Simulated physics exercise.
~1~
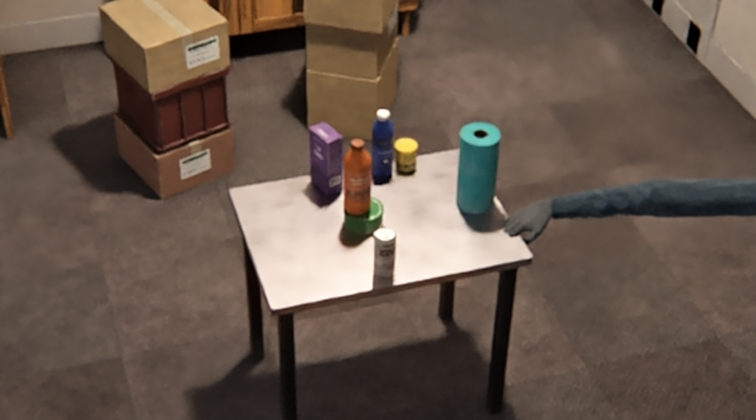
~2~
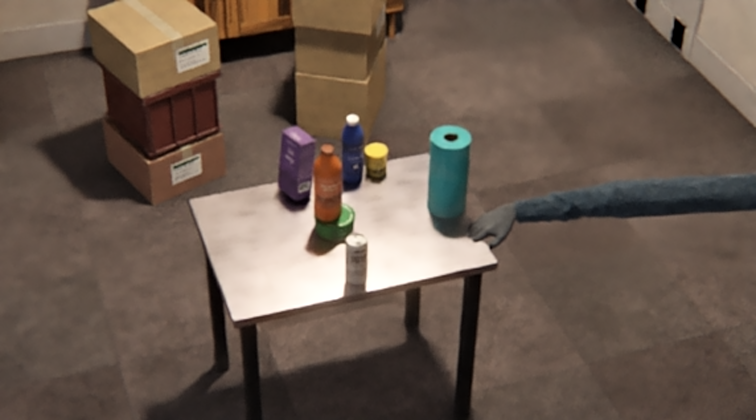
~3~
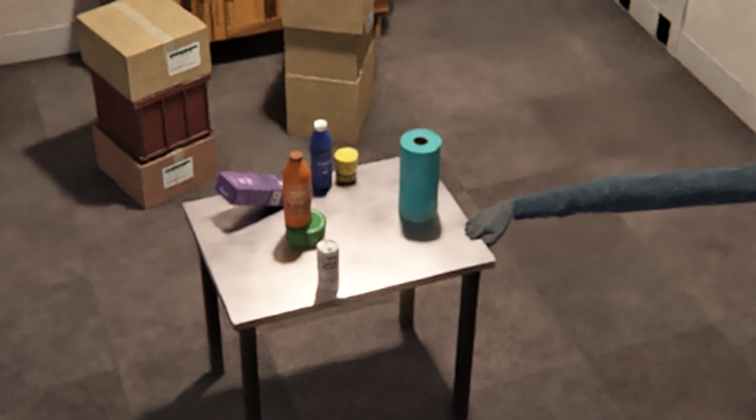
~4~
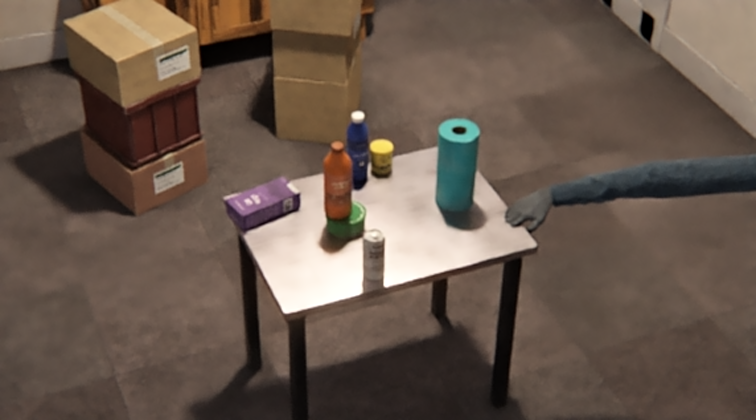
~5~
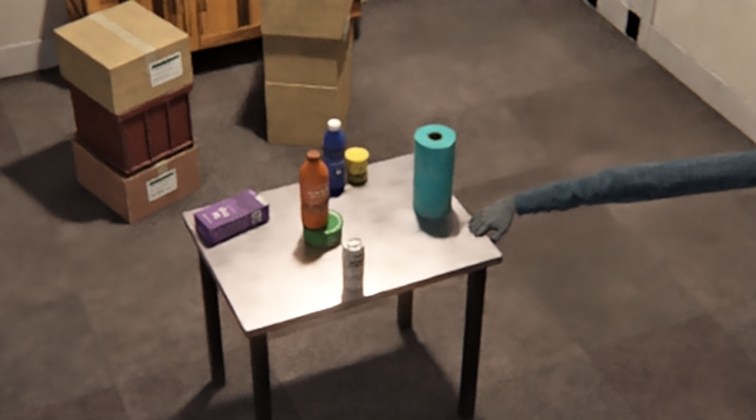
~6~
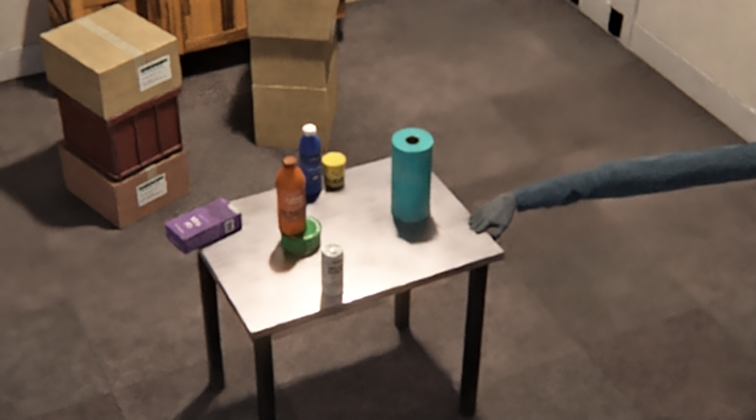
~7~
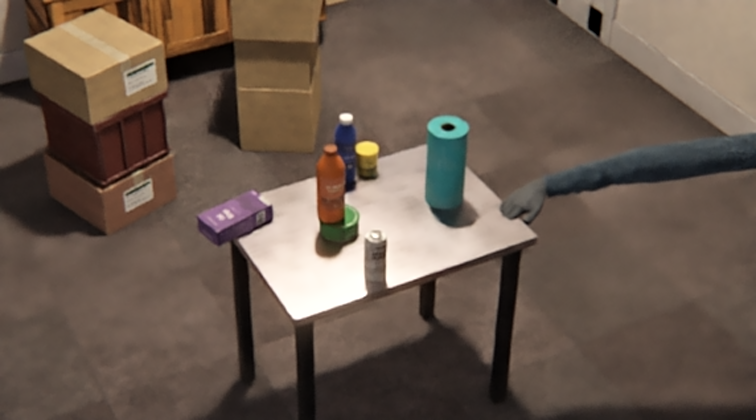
In a room with a dark floor and stacked boxes, a gloved hand at a small table's right edge moves it left and right repeatedly; a purple packet leans, topples left and ends on its side jutting past the left edge, while the turquoise roll, bottles and can stay upright.
